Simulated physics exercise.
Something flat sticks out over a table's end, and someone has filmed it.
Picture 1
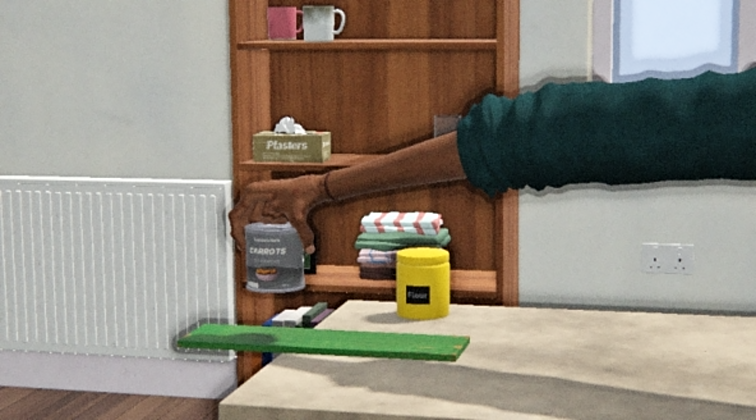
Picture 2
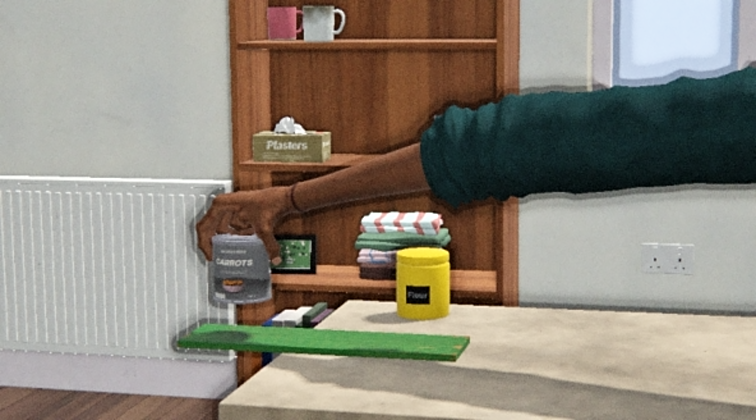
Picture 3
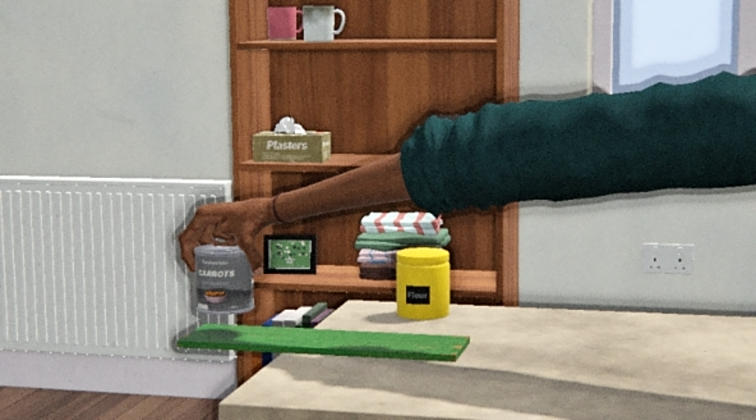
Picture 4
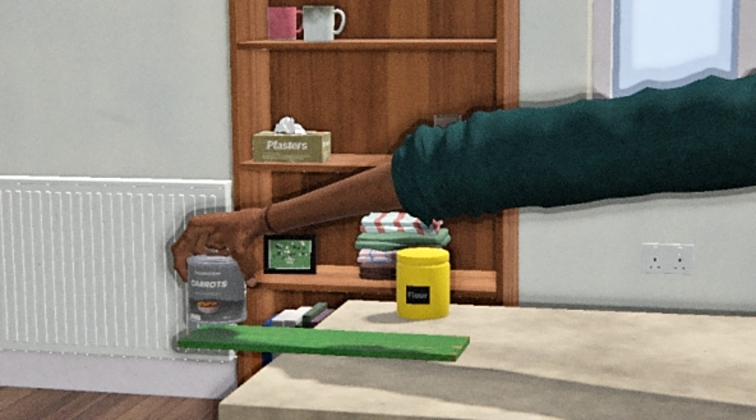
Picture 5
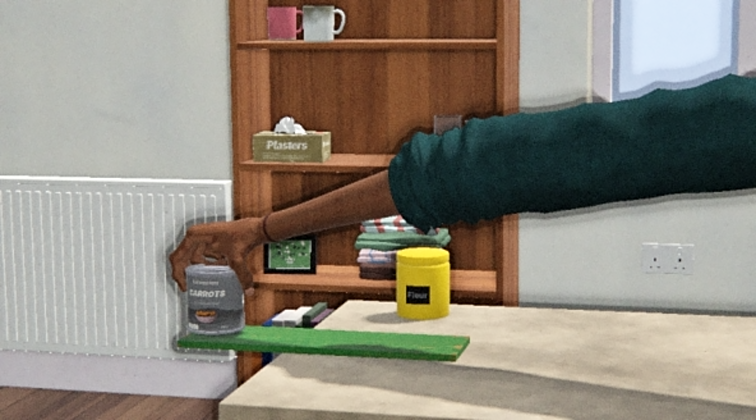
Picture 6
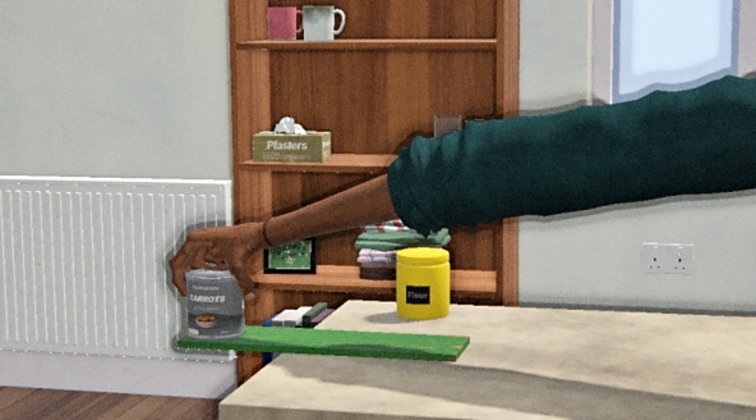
A hand in a dark green sleeve moving a grey tin left and lowering it onto the overhanging end of a green board.
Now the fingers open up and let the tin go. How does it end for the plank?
It does not stay.
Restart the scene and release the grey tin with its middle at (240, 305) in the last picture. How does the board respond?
Well, it simply tumbles down.
Then, 0.50 s after the last picture, grey tin now down on the floor or falling; green board tipped 68° from how it was.
Then, 0.60 s after the last picture, green board now down on the floor or falling.
Then, 0.80 s after the last picture, things are still on the move.
Then, 1.00 s after the last picture, as before.
By the end, down on the floor or falling, green board and grey tin; yellow jar in place. The board goes over.
